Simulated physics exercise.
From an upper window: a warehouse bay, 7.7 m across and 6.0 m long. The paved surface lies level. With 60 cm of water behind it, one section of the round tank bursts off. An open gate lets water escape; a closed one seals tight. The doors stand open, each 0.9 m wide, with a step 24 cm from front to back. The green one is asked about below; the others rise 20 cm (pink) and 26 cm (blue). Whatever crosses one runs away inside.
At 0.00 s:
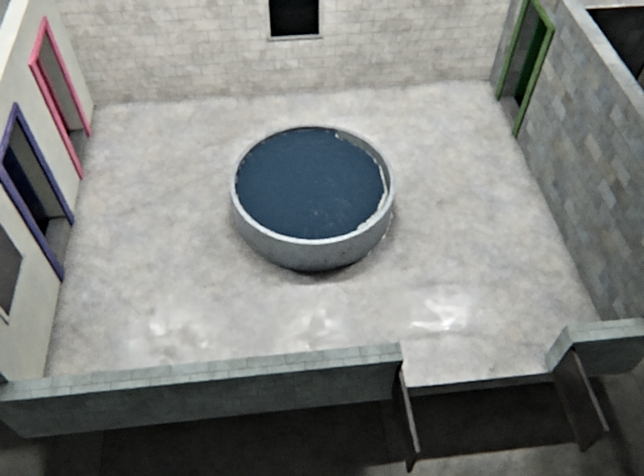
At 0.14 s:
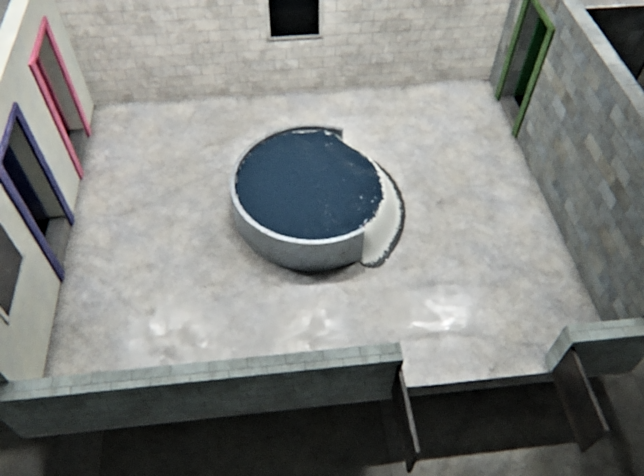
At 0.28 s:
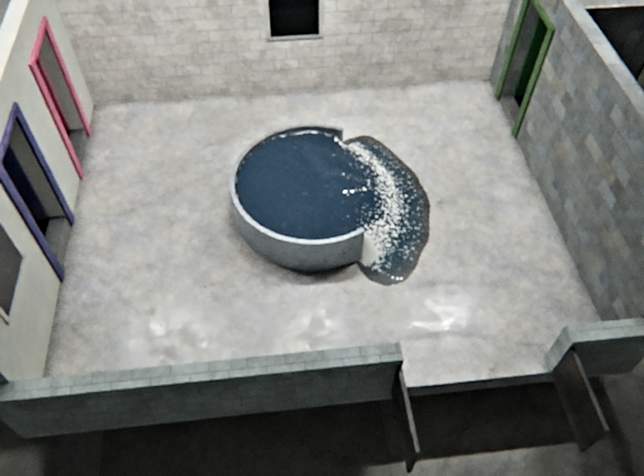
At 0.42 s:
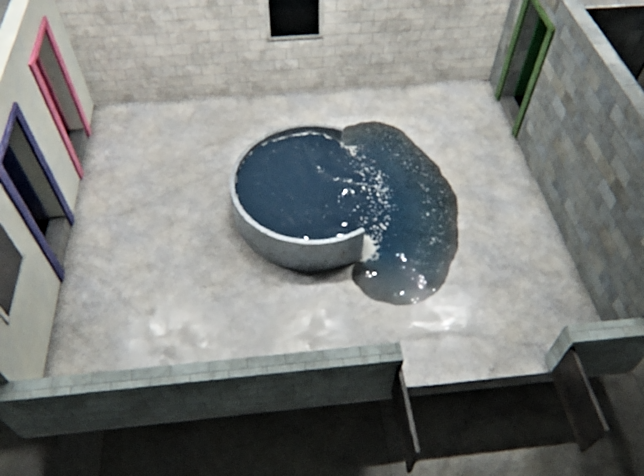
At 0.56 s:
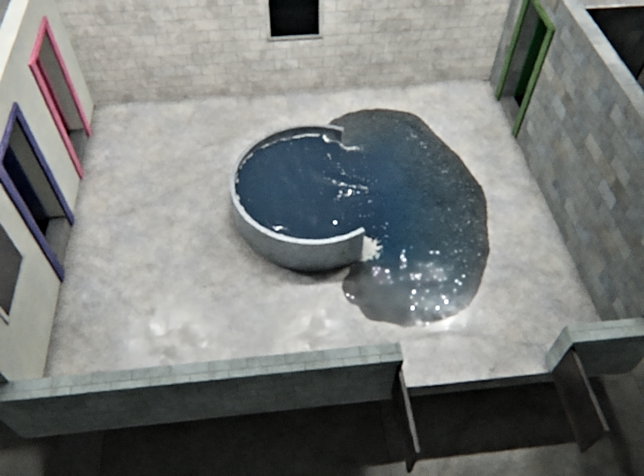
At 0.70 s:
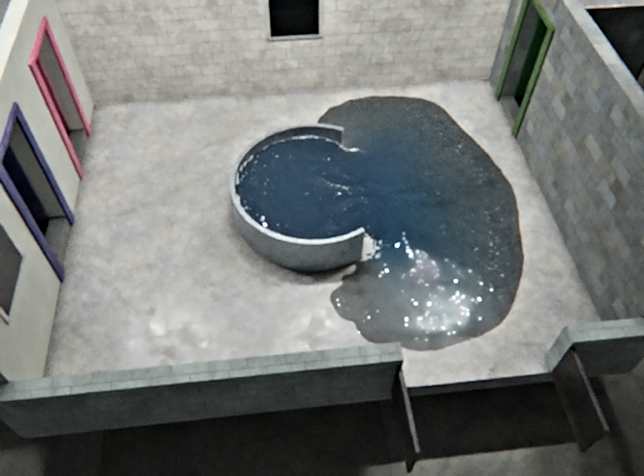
The video shows a round tank of dark water in a walled, paved bay with open doorways; a section of its right side breaks away, and water pours out, spreading across the floor in a widening, glinting pool.
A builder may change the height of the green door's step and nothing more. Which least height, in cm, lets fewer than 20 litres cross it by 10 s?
About 19 cm.
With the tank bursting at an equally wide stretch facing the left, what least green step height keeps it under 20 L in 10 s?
About 7.5 cm.
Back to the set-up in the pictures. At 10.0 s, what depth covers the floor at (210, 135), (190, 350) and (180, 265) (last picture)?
In that order: 3, 3 and 2 cm.
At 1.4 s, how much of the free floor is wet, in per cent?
Some 40 per cent of it.
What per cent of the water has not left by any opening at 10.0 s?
Some 78 per cent remains.
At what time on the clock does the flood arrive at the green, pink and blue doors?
Arrival: Green 1.0 s, pink 6.5 s, blue 7.5 s.
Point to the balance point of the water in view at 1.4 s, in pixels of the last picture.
Near (374, 200).
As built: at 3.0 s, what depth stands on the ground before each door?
In cm: Green 23, pink 0, blue 0.
After 1.4 s water covers 40 % of the floor, deepest (22 cm) near (381, 182); 15 cm at the green door, 0 litres in over its 13 cm step.
After 3.0 s water covers 40 % of the floor, deepest (30 cm) near (606, 349); 23 cm at the green door, 47 litres in over its 13 cm step.
After 10.0 s water covers 95 % of the floor, deepest (9 cm) near (94, 106); 6 cm at the green door, 83 litres in over its 13 cm step.
At the green door as built, the water arrived by 1.1 s and peaked near 24 cm at 2.4 s.
With a step of 17.5 cm, 33 litres would have come in within the 10 s; with 23.5 cm, 4 litres. So under 20 litres takes about 19 cm.
